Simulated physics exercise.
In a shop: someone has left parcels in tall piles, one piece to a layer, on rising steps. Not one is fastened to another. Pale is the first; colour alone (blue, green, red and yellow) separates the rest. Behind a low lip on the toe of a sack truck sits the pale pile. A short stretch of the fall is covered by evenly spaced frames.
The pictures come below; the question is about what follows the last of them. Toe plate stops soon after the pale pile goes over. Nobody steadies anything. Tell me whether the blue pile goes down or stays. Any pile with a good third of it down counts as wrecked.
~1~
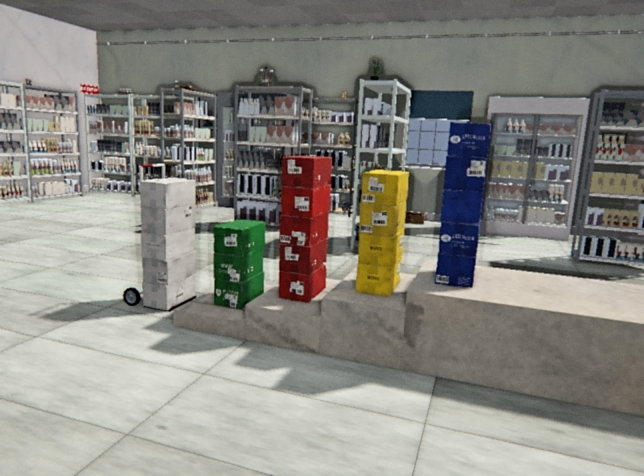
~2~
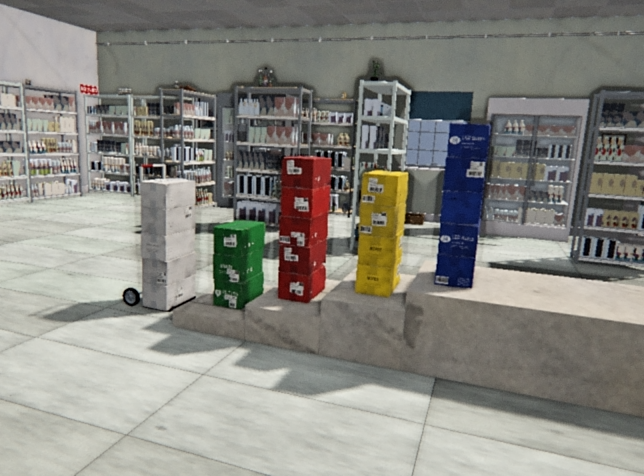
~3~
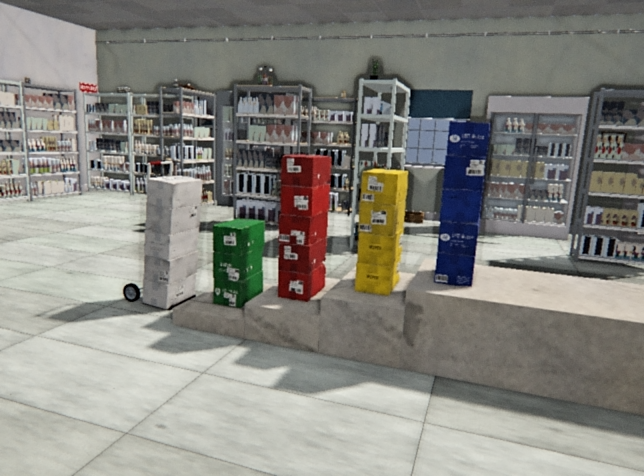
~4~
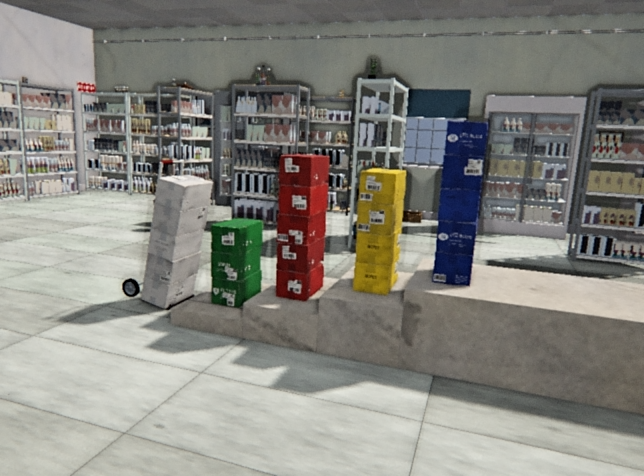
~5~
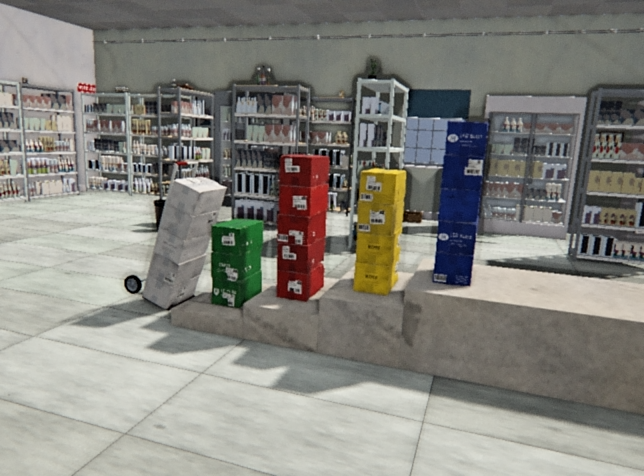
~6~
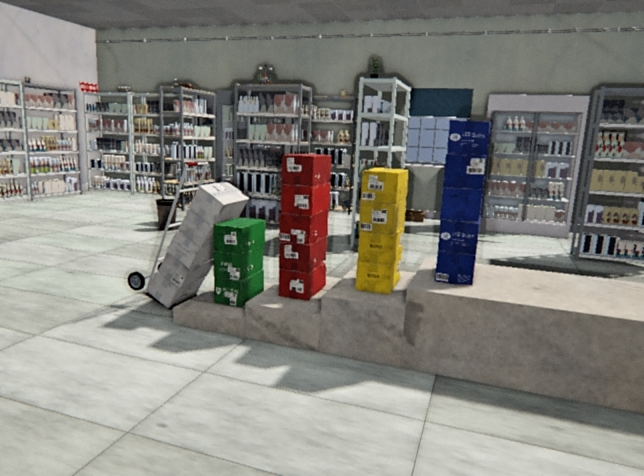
It stays.
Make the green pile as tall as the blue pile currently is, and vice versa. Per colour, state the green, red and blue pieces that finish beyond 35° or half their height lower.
Colour by colour: Green 5; red 5; blue 3.
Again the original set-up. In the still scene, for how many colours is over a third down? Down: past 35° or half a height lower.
That makes 0 in total.
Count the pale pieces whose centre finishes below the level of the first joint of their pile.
Tally at the end: 1.
Soon after the last picture, 1 of the pale pile down; none of the 5 blue parcels down (0 of 17 in all colours); top blue parcel unmoved; top green parcel shifted a little.
A little later, 5 of the pale pile down; none of the 5 blue parcels down (0 of 17 in all colours); top blue parcel unmoved; top green parcel leaning a little.
Later still, 5 of the pale pile down; none of the 5 blue parcels down (0 of 17 in all colours); top blue parcel unmoved; top green parcel leaning clearly.
At rest, 5 of the pale pile down; none of the 5 blue parcels down (0 of 17 in all colours); top blue parcel unmoved; top green parcel leaning clearly. As the last picture would show them, middles, top blue parcel near (469, 138), top green parcel near (274, 241).
